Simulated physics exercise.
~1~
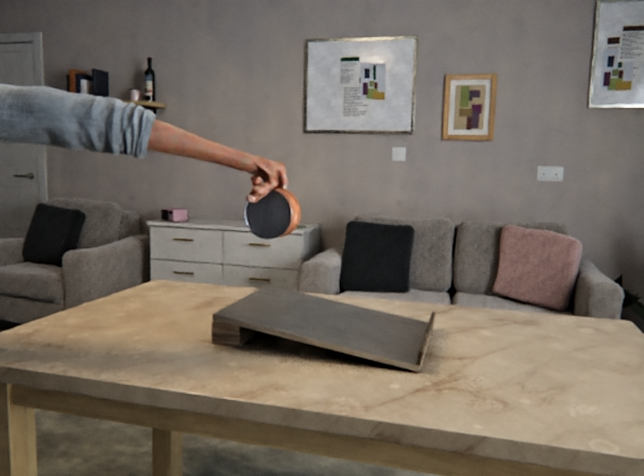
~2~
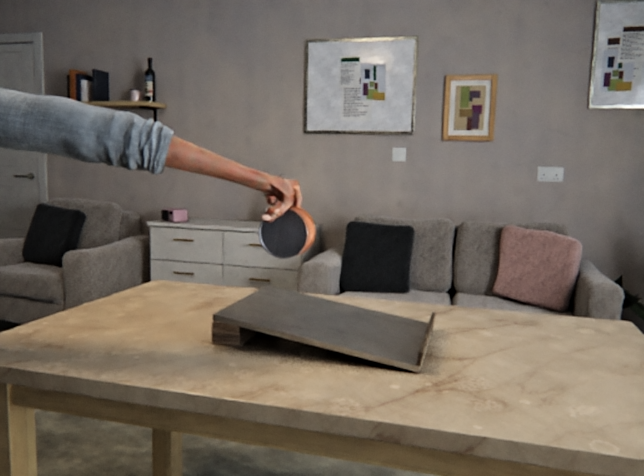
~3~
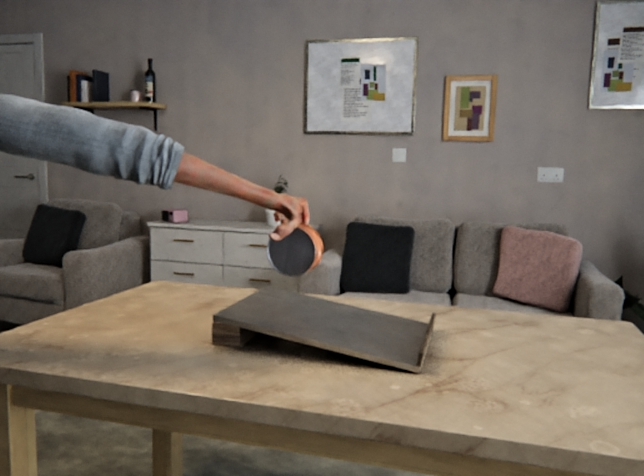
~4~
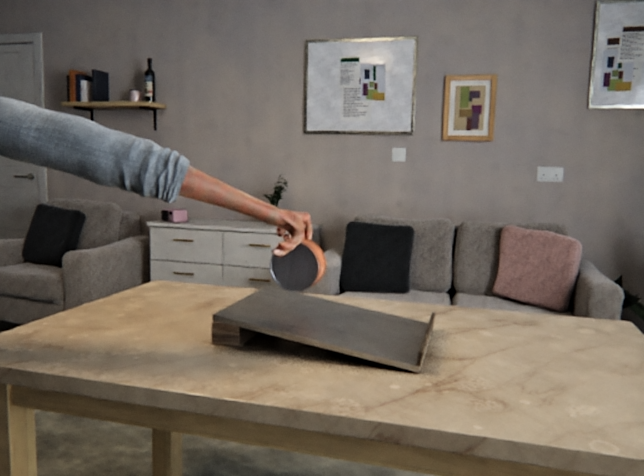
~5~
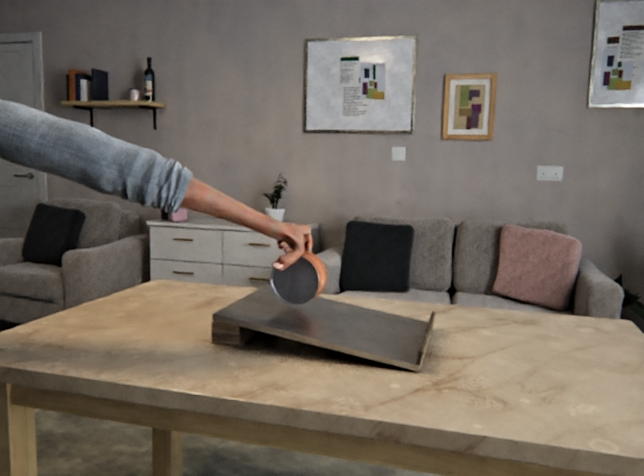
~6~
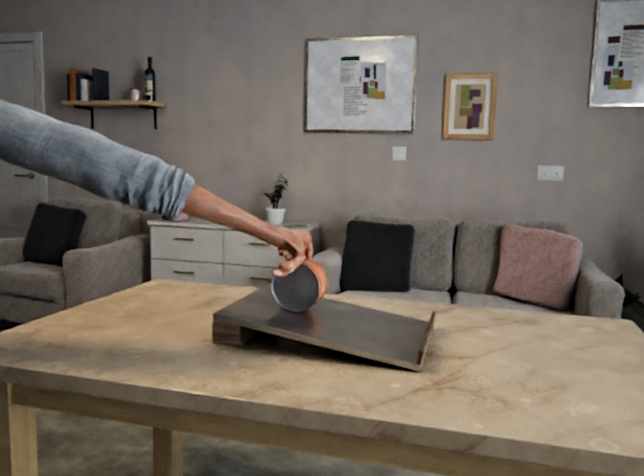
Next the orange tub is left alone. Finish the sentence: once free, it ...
Once free, it heads down the board.
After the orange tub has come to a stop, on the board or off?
Orange tub - still on top.
Then, 0.60 s on from there, orange tub shifted about its own width near (340, 294).
Then, 0.90 s on from there, orange tub shifted well along near (407, 309).
In the end, moved from the start, orange tub. At the end, from the last picture's camera, orange tub near (406, 309). The orange tub goes downhill.
